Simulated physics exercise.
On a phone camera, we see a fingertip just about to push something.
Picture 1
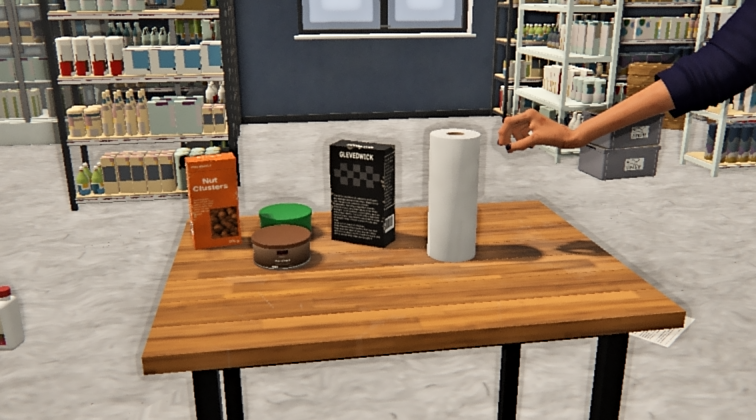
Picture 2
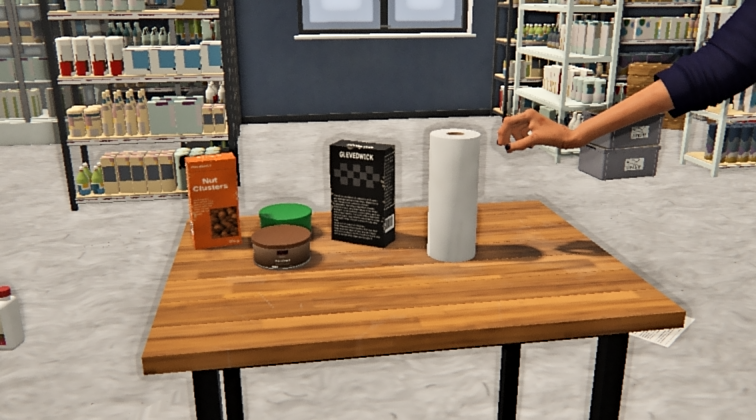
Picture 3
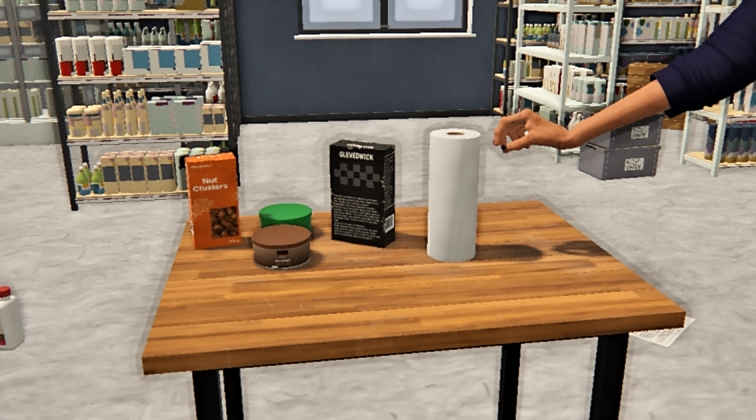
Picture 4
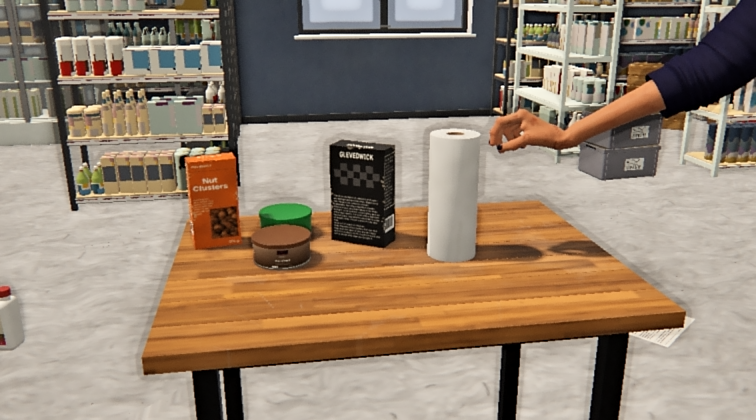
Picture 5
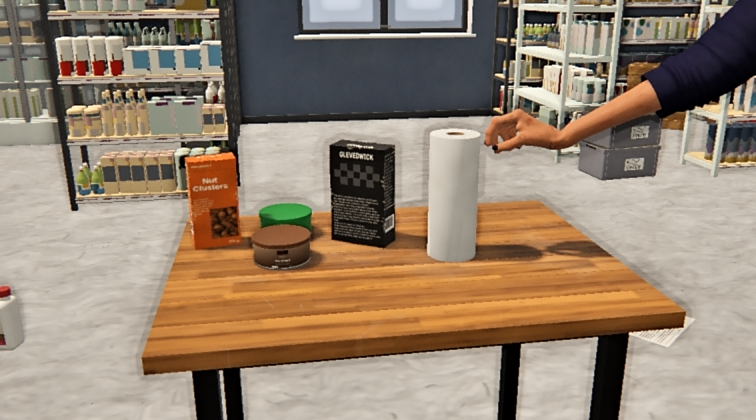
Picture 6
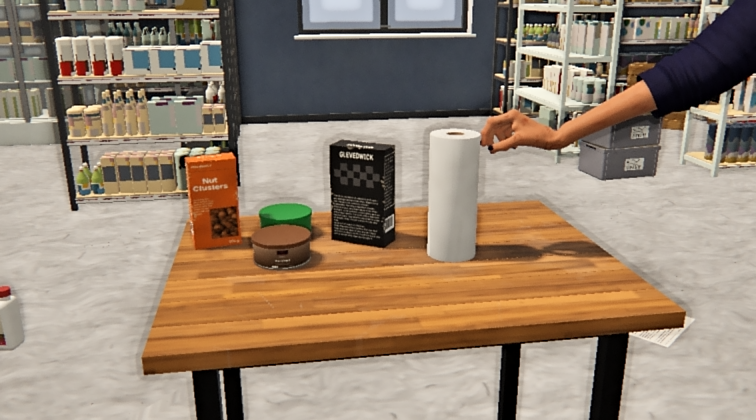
Hand easing slightly left beside an upright white roll on a wooden table, where boxes and round containers stay still.
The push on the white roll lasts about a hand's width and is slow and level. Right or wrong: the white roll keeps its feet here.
Wrong, it falls.
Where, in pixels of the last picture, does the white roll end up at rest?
Looks like it settles somewhere around (407, 285).
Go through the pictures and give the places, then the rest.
White roll (453, 195), in the first picture.
White roll (453, 195), in the second picture.
White roll (453, 195), in the third picture.
White roll (453, 195), in the fourth picture.
White roll (453, 195), in the fifth picture.
White roll (453, 195), in the sixth picture.
Then, 0.90 s past the last view, white roll rocked 19° from its first pose near (433, 192).
Then, 1.50 s past the last view, white roll rocked 65° from its first pose near (385, 215).
Then, 1.80 s past the last view, white roll on its side near (378, 254).
Then, 2.50 s past the last view, white roll on its side near (398, 275).
Finally, down or leaning hard on the table, white roll. Final places as the last picture's camera would see them, white roll near (407, 285).
